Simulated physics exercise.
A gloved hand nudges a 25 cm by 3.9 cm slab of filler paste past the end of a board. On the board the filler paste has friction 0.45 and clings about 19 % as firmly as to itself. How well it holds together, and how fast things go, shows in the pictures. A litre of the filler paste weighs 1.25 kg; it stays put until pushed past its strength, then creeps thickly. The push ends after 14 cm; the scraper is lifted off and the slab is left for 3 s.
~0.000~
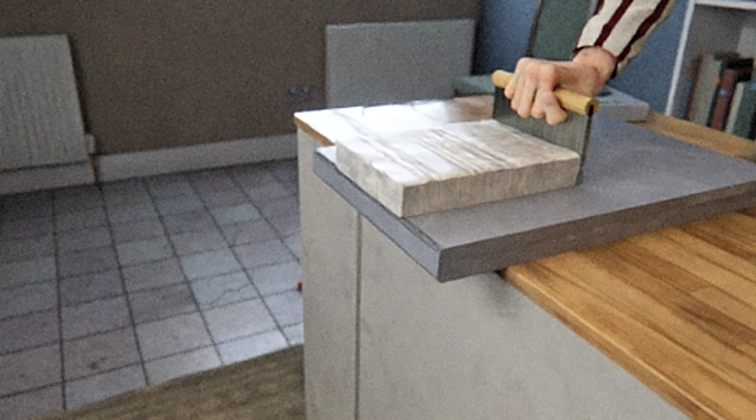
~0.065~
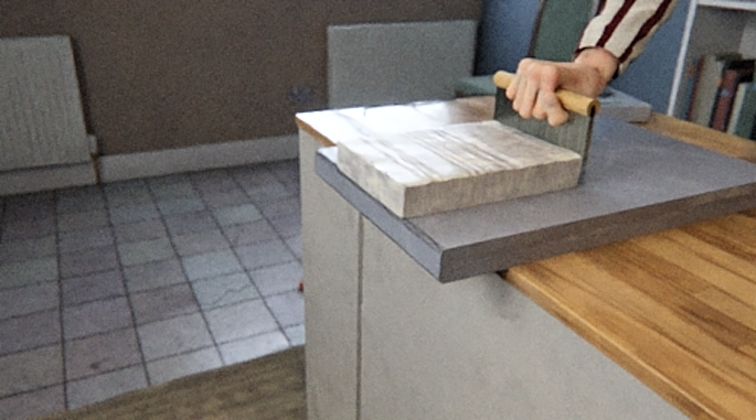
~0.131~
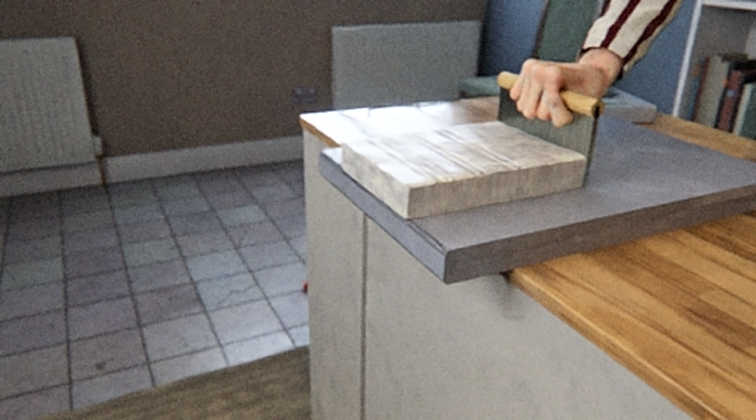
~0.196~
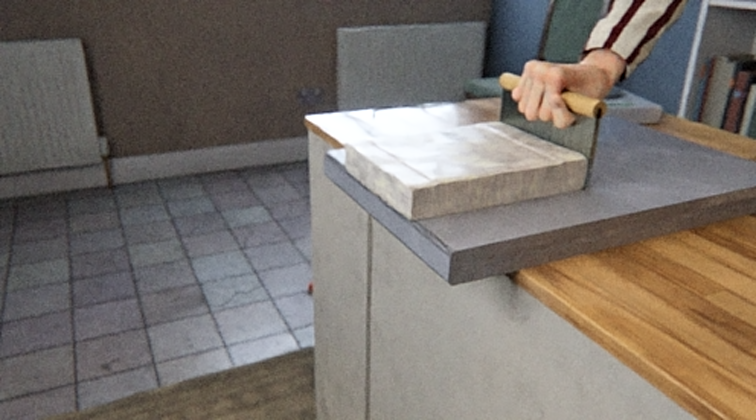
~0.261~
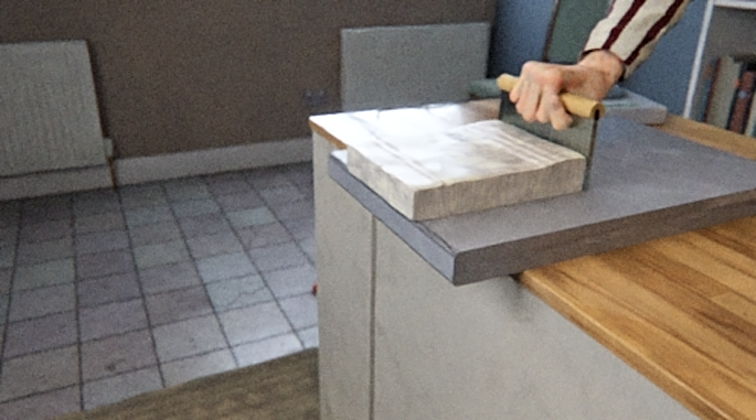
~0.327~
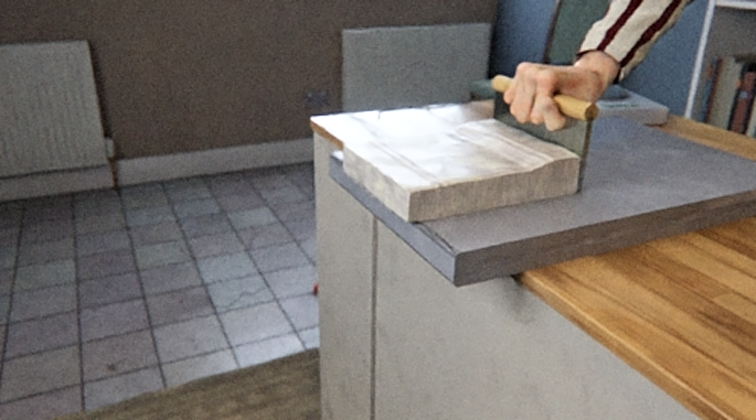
A pale, streaky rectangular slab lies on a dark grey board on top of a kitchen counter, seen from slightly above and to one side. A hand in a striped sleeve grips the wooden handle of a scraper at its right end, with wood worktop in front, tiled floor and a radiator at left. The scraper nudges the slab slightly leftward, while the view drifts a little.
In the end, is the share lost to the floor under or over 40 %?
Expect under 40 %.
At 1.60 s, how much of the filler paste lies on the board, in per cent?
Some 50 per cent.
After 0.70 s, 70 % lies on the board and 0 % has fallen.
After 1.15 s, 52 % lies on the board and 33 % has fallen.
After 1.60 s, 52 % lies on the board and 33 % has fallen.
After 2.04 s, 52 % lies on the board and 33 % has fallen.
After 4.04 s, 52 % lies on the board and 33 % has fallen.
